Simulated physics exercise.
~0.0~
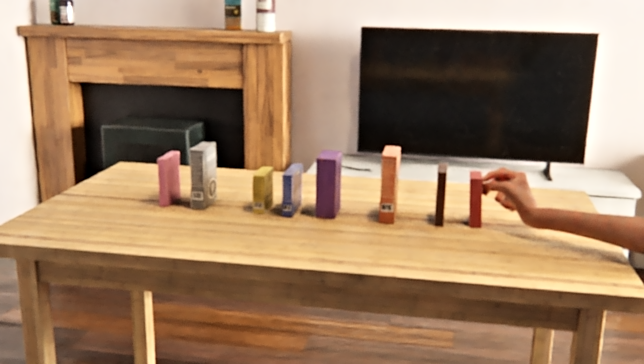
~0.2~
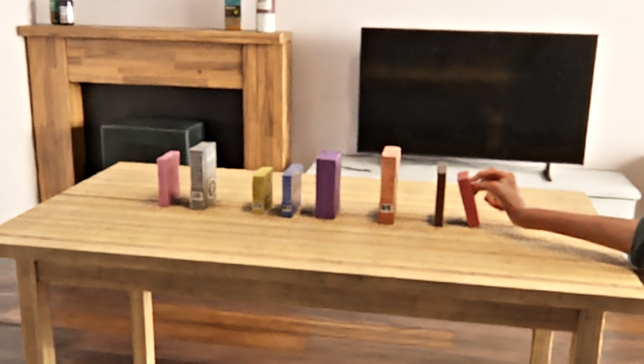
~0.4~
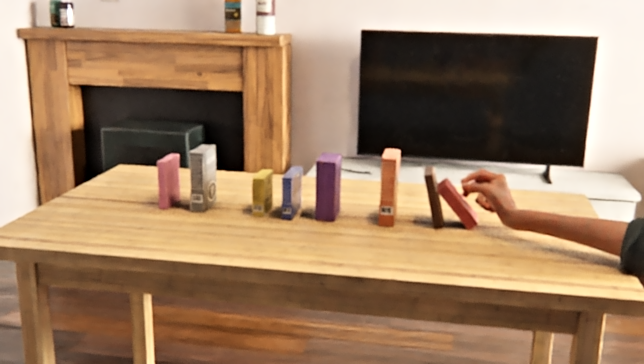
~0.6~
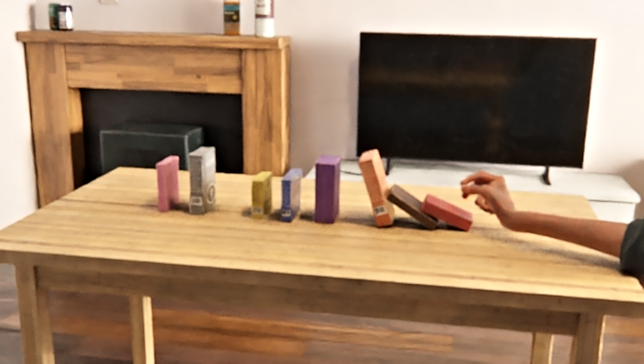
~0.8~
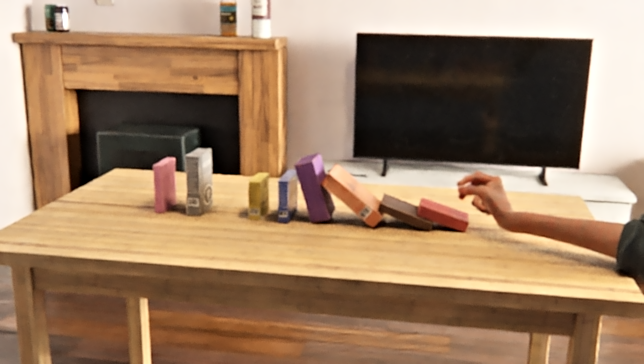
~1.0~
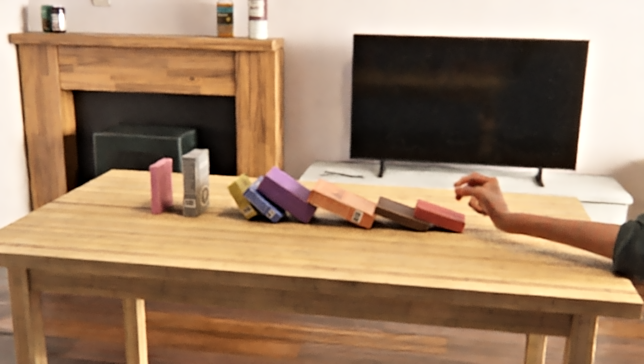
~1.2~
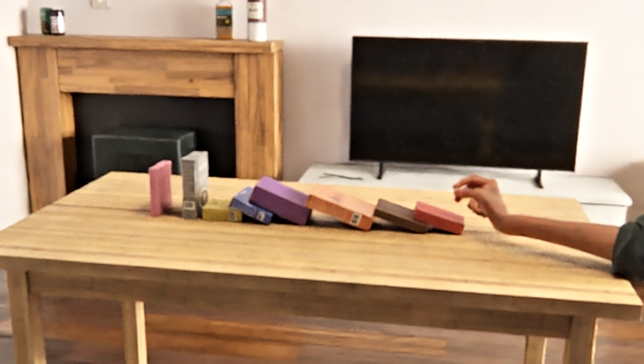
A row of upright coloured blocks toppled leftward one after another on a wooden table after a hand tipped the red one at the right end, and the fall stopped at the yellow one, leaving the grey and pink ones standing.
